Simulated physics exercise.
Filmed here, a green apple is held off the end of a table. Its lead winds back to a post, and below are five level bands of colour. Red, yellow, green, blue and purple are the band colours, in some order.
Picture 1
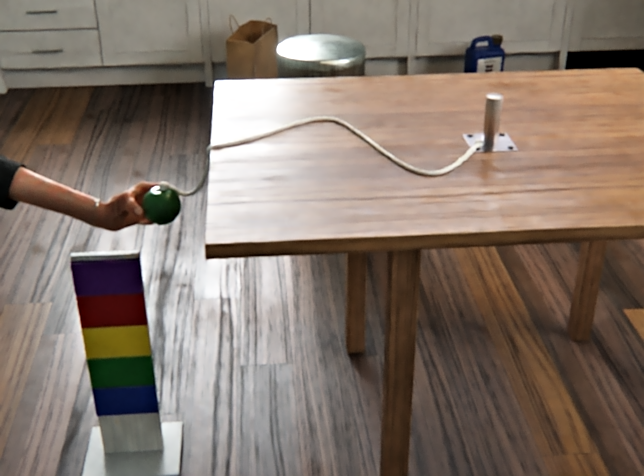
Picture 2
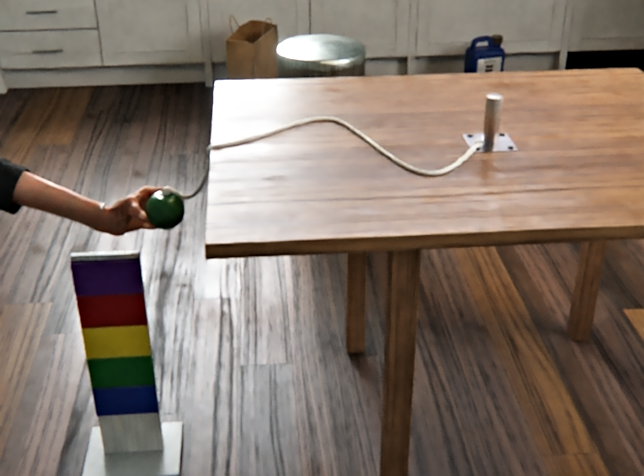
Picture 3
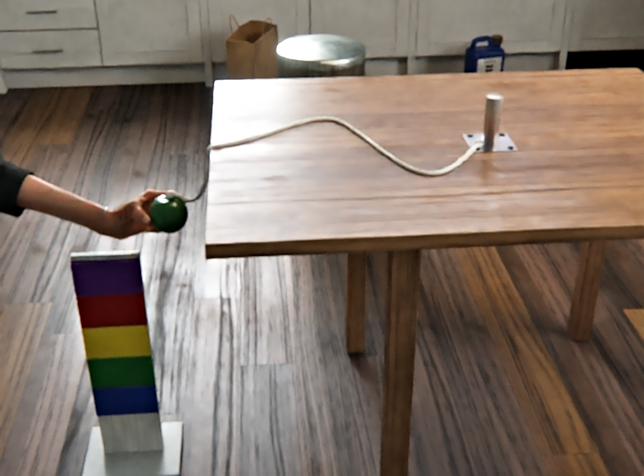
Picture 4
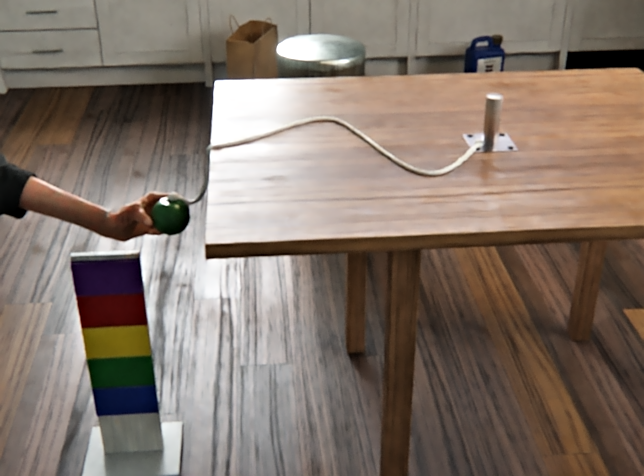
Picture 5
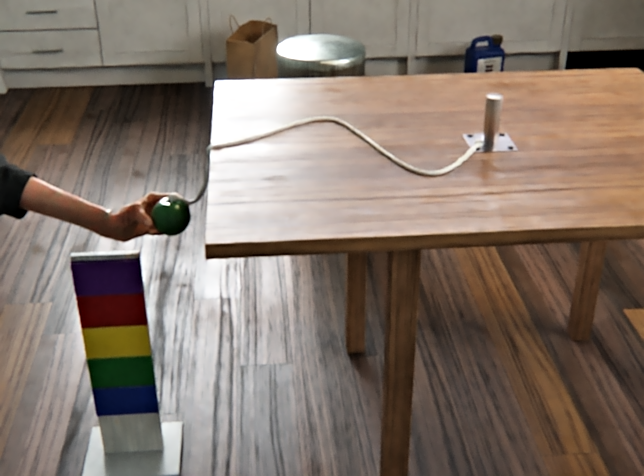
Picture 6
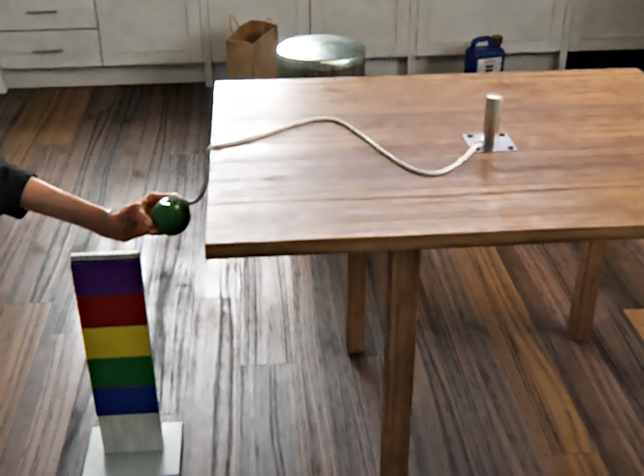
Beside a wooden table, a hand holding a green apple on a cord shifts slightly right.
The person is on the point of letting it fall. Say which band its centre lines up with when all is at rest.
It lines up with green.
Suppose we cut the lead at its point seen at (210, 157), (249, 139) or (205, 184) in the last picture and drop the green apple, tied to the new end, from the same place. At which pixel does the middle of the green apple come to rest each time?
Case by case: Close to (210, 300), (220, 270) and (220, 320).
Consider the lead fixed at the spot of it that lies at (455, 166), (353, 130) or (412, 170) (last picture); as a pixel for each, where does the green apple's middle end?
(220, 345); (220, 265); (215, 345).
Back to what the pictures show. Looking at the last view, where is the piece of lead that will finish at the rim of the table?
The one at (325, 119).
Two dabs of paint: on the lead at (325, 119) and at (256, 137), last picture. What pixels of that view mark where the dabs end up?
End: (211, 162) and then (217, 238).
Soon after, apple near (227, 331); level with yellow.
After that, apple near (221, 361); level with green.
In the end, apple near (228, 364); level with green. At green.
